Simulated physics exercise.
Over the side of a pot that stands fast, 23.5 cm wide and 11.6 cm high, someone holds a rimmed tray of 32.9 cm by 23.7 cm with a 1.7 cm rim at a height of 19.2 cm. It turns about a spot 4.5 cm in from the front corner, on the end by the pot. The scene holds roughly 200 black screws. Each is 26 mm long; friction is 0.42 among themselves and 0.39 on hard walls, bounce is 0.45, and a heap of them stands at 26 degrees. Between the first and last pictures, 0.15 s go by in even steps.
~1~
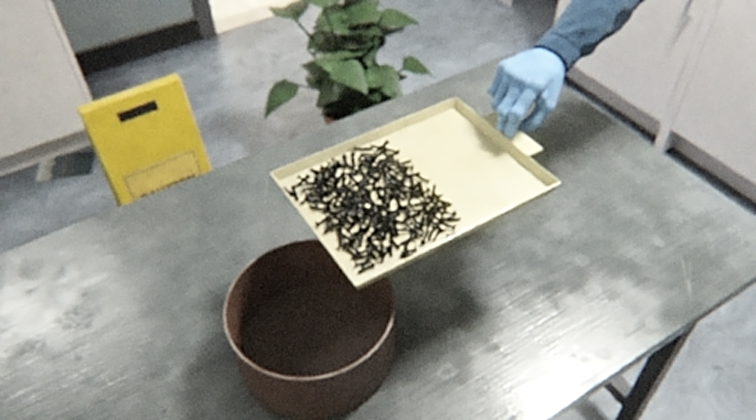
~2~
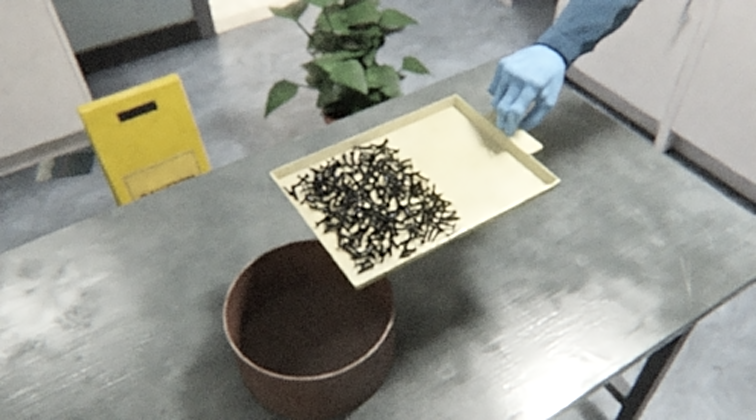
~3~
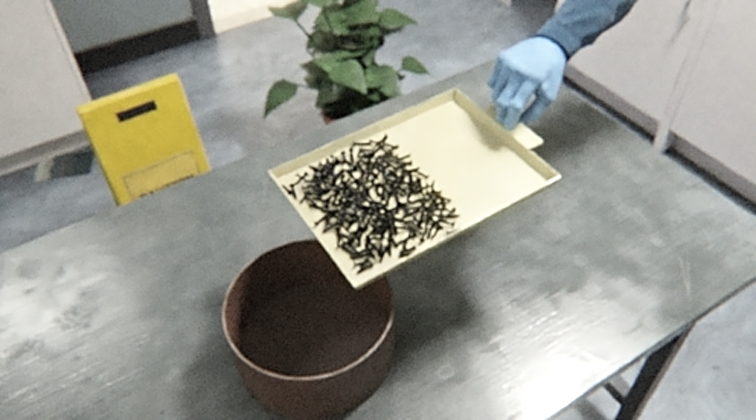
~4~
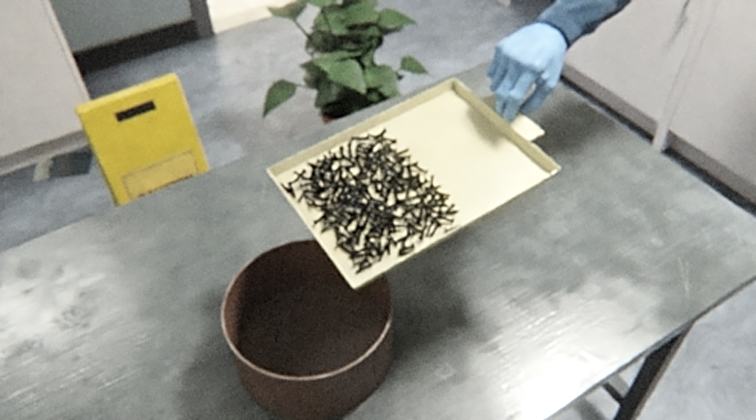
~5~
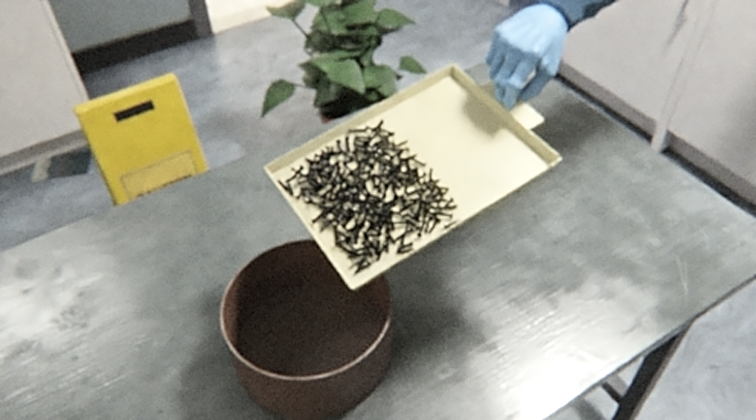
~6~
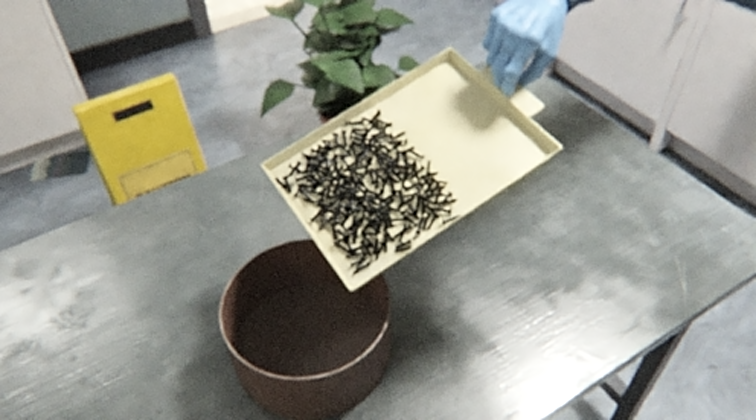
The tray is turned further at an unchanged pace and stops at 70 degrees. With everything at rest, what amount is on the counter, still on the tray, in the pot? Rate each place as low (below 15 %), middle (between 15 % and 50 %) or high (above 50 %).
Ratings: Counter low; tray low; pot high.
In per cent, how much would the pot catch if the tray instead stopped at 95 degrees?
The pot would get around 95 per cent.
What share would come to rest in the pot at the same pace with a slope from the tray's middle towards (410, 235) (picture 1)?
Near 60 percent, give or take.
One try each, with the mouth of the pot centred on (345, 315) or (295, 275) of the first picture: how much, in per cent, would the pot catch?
Near 90 and 50 percent, one try each.
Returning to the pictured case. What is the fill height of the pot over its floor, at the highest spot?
It reaches roughly 3.0 cm.
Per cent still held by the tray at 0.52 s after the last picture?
I'd put it at roughly 10 per cent.
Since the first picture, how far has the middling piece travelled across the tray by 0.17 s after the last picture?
It has moved some 1 cm from its start.
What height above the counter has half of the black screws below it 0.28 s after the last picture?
Height: Around 26 cm.
Then, 0.17 s after the last picture, tilt 45 degrees; the tray holds 100 %, the pot 0 %.
Then, 0.28 s after the last picture, tilt 64 degrees; the tray holds 100 %, the pot 0 %.
Then, 0.52 s after the last picture, tilt 70 degrees; the tray holds 10 %, the pot 65 %.
In the end, counter 5 %, tray 5 %, pot 90 %.
